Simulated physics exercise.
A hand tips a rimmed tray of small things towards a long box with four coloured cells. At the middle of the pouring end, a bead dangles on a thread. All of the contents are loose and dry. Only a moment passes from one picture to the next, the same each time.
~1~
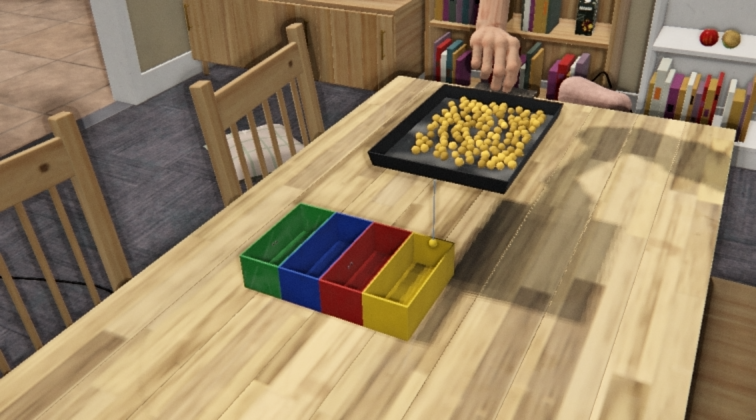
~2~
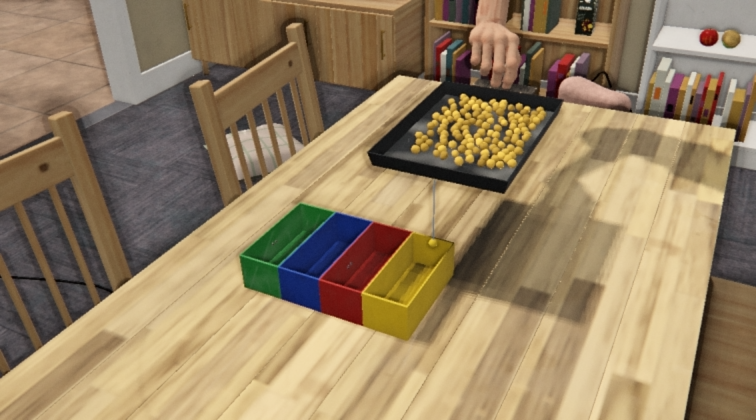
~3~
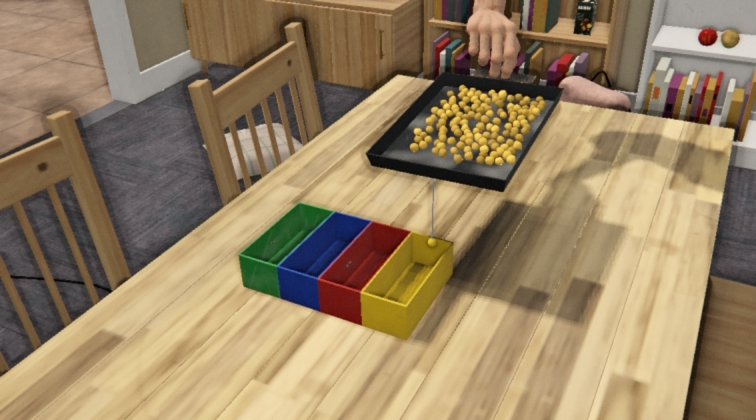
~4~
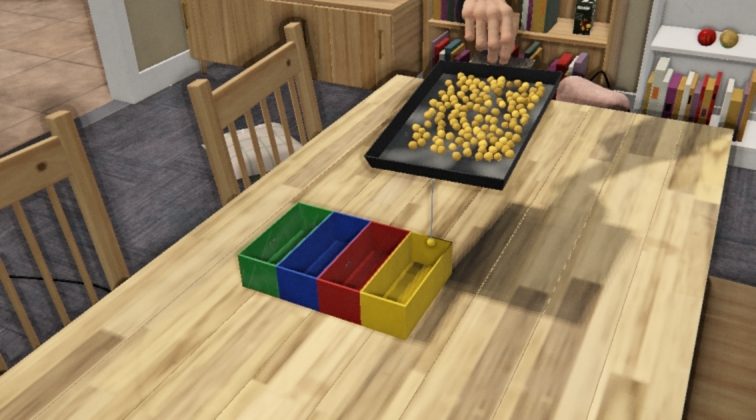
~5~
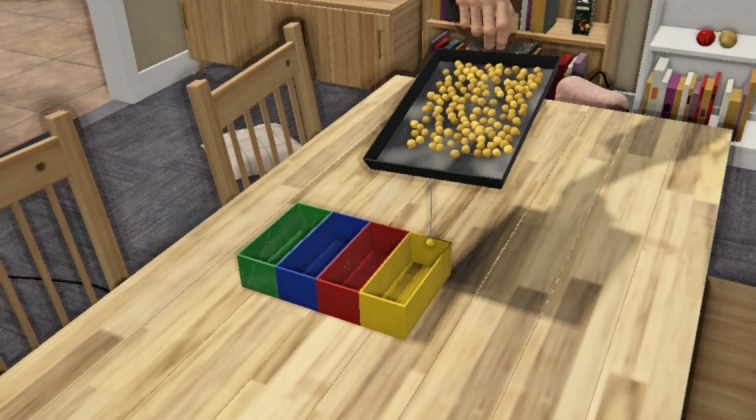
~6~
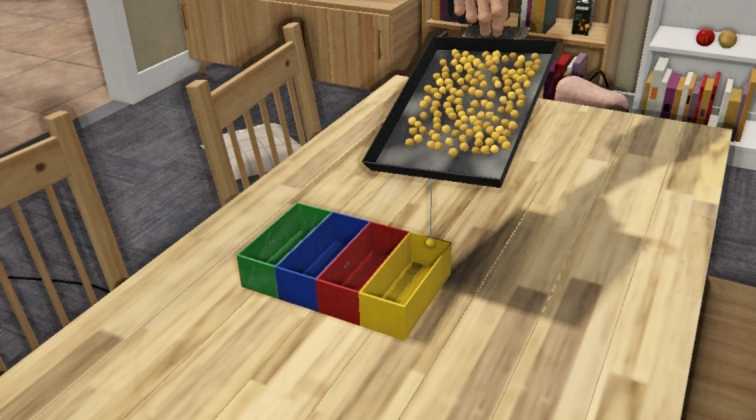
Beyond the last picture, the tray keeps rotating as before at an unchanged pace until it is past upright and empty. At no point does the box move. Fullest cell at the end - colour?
Red.
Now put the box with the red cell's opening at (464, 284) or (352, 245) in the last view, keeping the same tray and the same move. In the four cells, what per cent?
About 80 % and 80 %.
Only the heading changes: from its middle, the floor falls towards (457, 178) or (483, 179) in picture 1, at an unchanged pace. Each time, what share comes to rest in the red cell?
The first try yields 0 percent and the second 0 percent.
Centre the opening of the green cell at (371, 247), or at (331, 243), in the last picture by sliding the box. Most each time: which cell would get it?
The green cell, then the blue one.
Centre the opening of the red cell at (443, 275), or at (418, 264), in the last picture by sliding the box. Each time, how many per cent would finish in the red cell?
First placement: 10 per cent; second placement: 30 per cent.
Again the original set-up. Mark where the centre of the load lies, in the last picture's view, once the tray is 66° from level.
About (413, 150).
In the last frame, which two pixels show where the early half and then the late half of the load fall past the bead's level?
Around (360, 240) first; around (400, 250) second.
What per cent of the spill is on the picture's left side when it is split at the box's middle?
About 0 percent.
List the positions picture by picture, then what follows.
In the first picture, corners of the pouring end at (373, 151) and (505, 179), level; middle of the load at (486, 128), puffed corn balls; bead on its thread at (433, 243); green cell at (261, 274); blue cell at (300, 286); red cell at (341, 300); yellow cell at (385, 314).
In the second picture, corners of the pouring end at (372, 151) and (505, 179), level; middle of the load at (486, 126).
In the third picture, corners of the pouring end at (371, 152) and (503, 178), tipped barely, lowest at the left corner; middle of the load at (485, 120).
In the fourth picture, corners of the pouring end at (369, 154) and (501, 177), tipped a little, lowest at the left corner; middle of the load at (484, 110).
In the fifth picture, corners of the pouring end at (367, 157) and (499, 176), tipped clearly, lowest at the left corner; middle of the load at (482, 102).
In the sixth picture, corners of the pouring end at (367, 159) and (498, 176), tipped clearly, lowest at the left corner; middle of the load at (479, 94); green cell at (258, 274); blue cell at (297, 286); red cell at (338, 299); yellow cell at (382, 313).
Soon after the last picture, tray tipped steeply; nearly all on the tray; a stray few falling or outside the box.
A little later, tray tipped past a quarter turn; most on the tray; a small part in the red cell; a small part in the yellow cell; a stray few in the blue cell; a stray few falling or outside the box.
Later still, tray tipped past a quarter turn; about half in the red cell; about a third in the yellow cell; a stray few in the blue cell; a stray few in the green cell; a small part falling or outside the box.
At rest, tray tipped past a quarter turn; about half in the red cell; about a third in the yellow cell; a stray few in the blue cell; a stray few in the green cell; a small part outside the box.
